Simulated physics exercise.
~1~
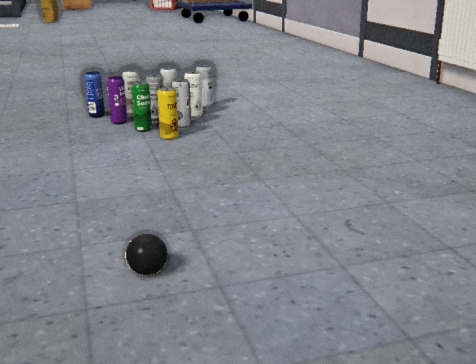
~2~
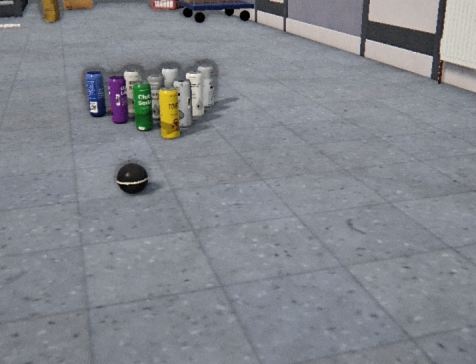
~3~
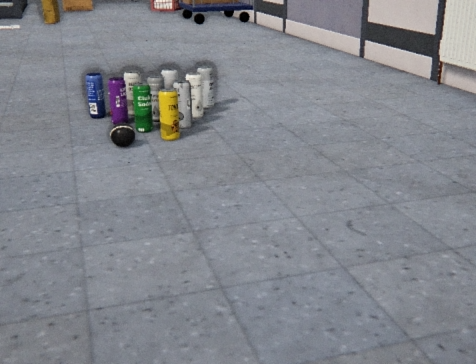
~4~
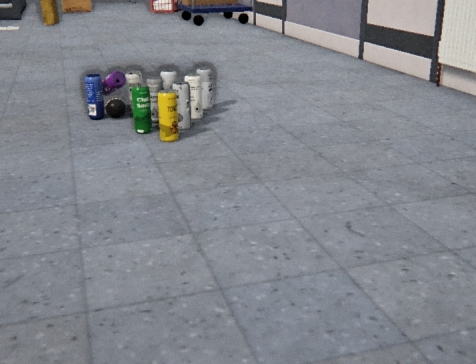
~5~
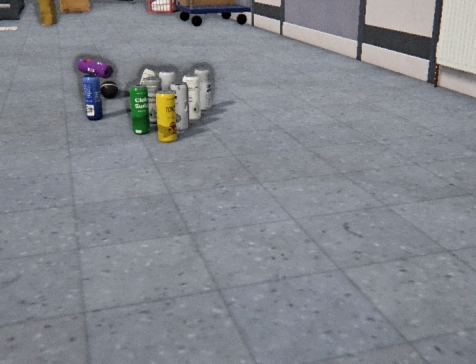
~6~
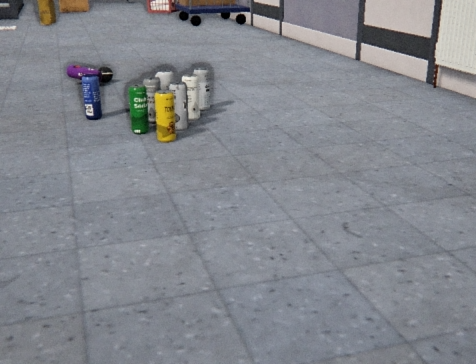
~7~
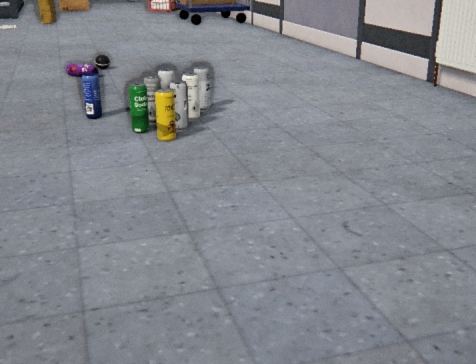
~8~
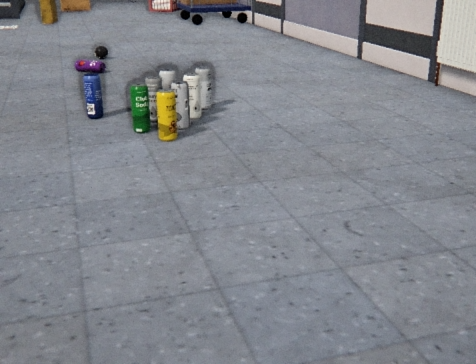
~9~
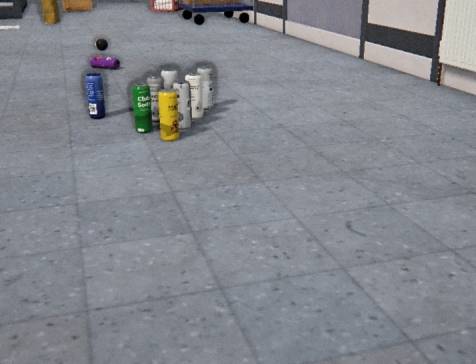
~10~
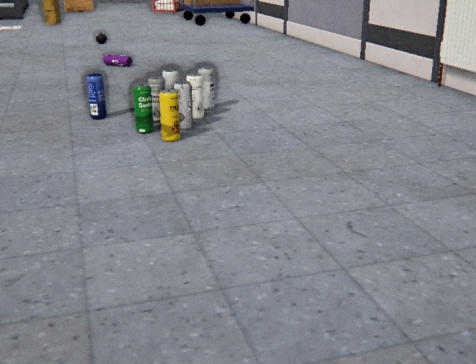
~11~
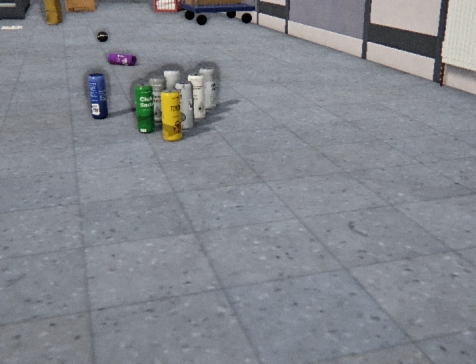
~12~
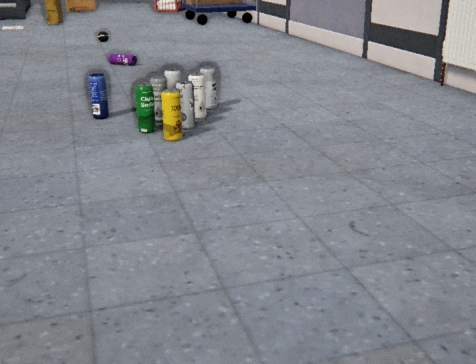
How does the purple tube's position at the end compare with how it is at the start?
At the start the purple tube stands upright between the blue and green ones, but by the end it is lying on its side on the floor behind them.
